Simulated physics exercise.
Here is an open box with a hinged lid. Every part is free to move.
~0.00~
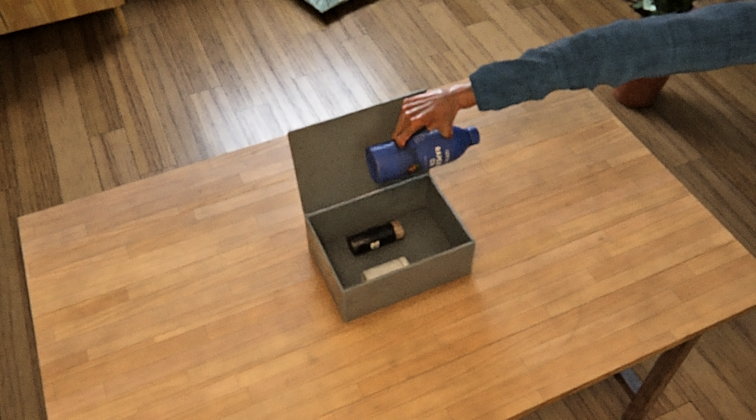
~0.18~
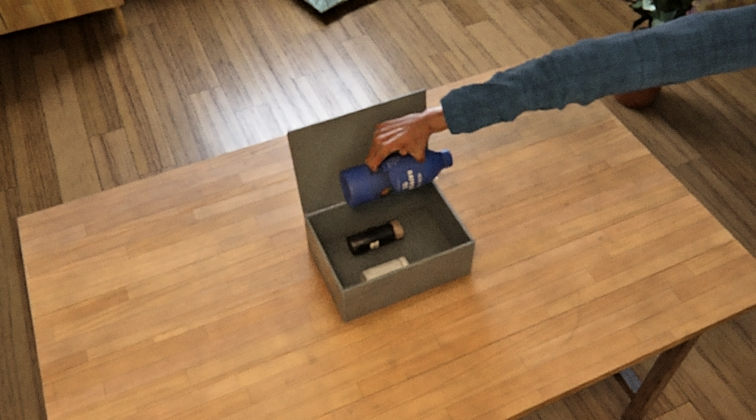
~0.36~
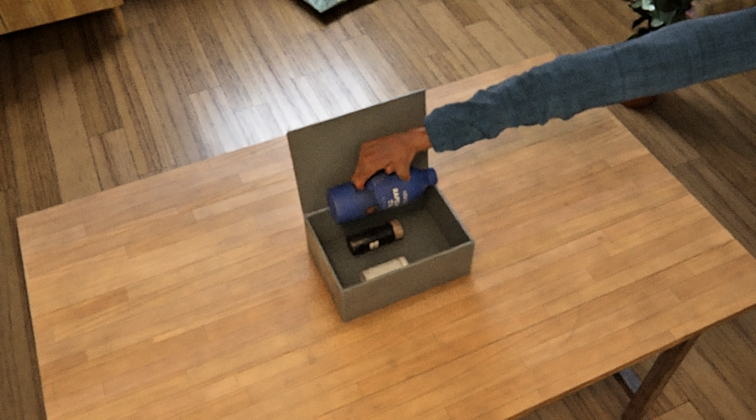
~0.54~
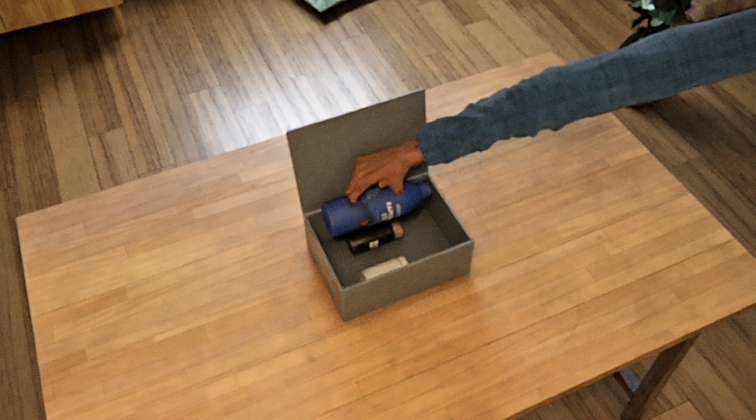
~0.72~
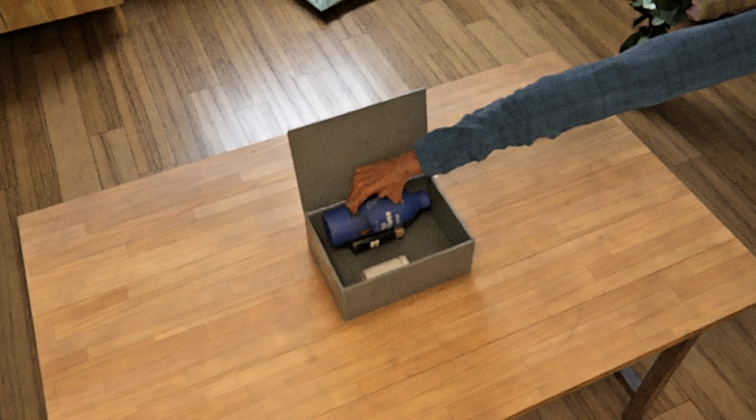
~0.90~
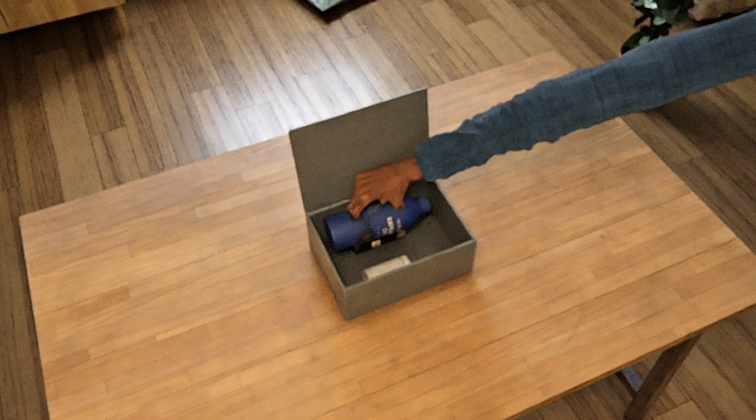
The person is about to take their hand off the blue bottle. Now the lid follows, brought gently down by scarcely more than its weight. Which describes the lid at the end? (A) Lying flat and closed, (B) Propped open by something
Lying flat and closed.
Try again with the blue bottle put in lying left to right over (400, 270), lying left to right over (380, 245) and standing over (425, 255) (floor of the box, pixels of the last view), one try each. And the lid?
First try: It shuts flat; second try: It shuts flat; third try: It is held up.
After 1.70 s, lid starting down; blue bottle shifted about its own width near (389, 251); black shaker shifted about its own width; white shaker shifted a little.
After 2.50 s, lid 59° above the rim; blue bottle shifted about its own width near (389, 251); black shaker shifted about its own width; white shaker shifted a little.
After 3.00 s, lid 21° above the rim; blue bottle shifted about its own width near (389, 251); black shaker shifted about its own width; white shaker shifted a little.
In the end (3.7 s), lid shut; moved from the start, blue bottle; the other 2 unmoved. At the end, from the last picture's camera, blue bottle near (388, 251).
